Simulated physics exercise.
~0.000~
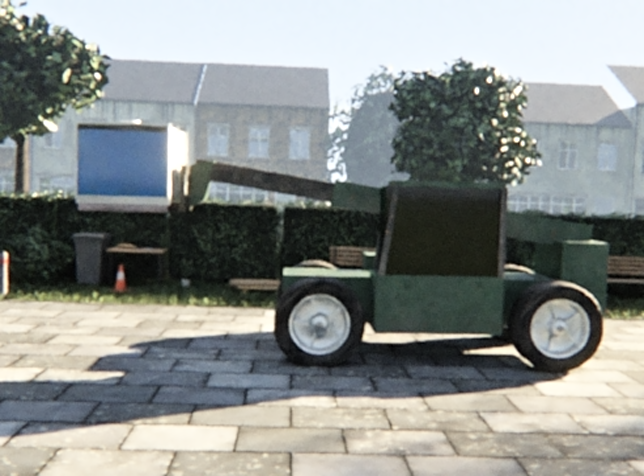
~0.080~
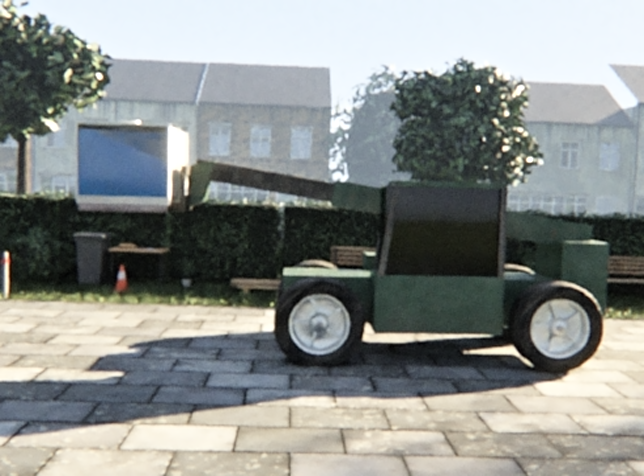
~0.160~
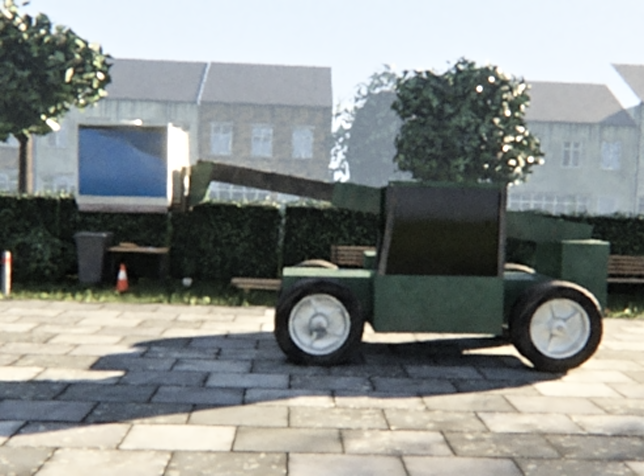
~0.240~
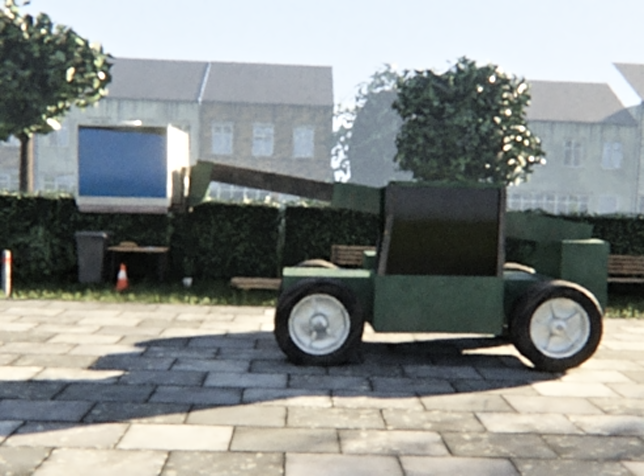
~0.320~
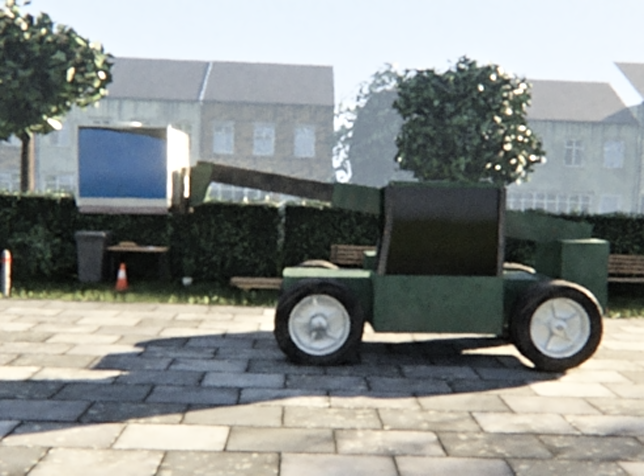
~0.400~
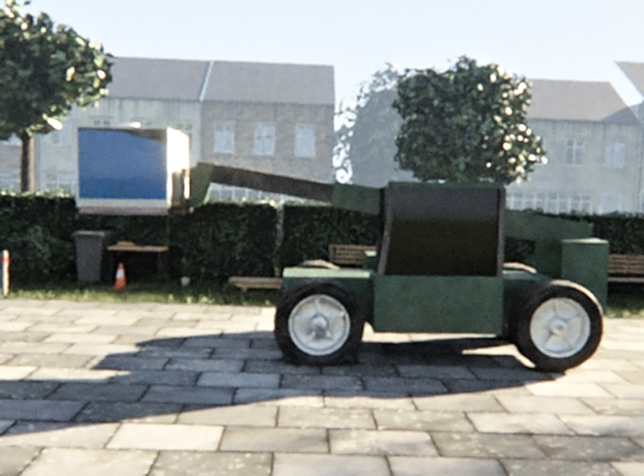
A green telehandler holding a raised tank of blue liquid out to the left crept very slightly backwards to the right across the paving, its arm and tank staying at the same height.
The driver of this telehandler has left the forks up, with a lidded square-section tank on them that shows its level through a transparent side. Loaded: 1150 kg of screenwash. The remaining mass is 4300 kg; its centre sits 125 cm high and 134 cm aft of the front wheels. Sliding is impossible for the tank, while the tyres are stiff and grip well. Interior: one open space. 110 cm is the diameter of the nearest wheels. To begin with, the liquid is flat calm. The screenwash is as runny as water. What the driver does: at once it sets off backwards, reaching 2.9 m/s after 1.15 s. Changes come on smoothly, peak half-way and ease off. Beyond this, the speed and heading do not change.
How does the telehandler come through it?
My guess is it bobs up and lands again.
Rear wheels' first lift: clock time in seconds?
The clock shows about 0.55 s at that point.
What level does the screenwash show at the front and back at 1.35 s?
Approx. 80 cm front, approx. 72 cm back.
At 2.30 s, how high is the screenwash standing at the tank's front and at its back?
The front reads 82 cm and the back reads 70 cm.
Then, 0.55 s in, the lean is 1° nose down, the rear 2 cm in the air; the liquid stands 80 cm on the front, 64 cm on the back.
Then, 1.15 s in, the lean is 4° nose down, the rear 16 cm in the air; the liquid stands 80 cm on the front, 70 cm on the back.
Then, 1.35 s in, the lean is 3° nose down, the rear 14 cm in the air; the liquid stands 81 cm on the front, 72 cm on the back.
Then, 2.30 s in, the lean is 1° nose down, the rear 5 cm in the air; the liquid stands 82 cm on the front, 70 cm on the back.
Then, 4.14 s in, all wheels are down again; the highest lift was 16 cm and the largest lean 4°.
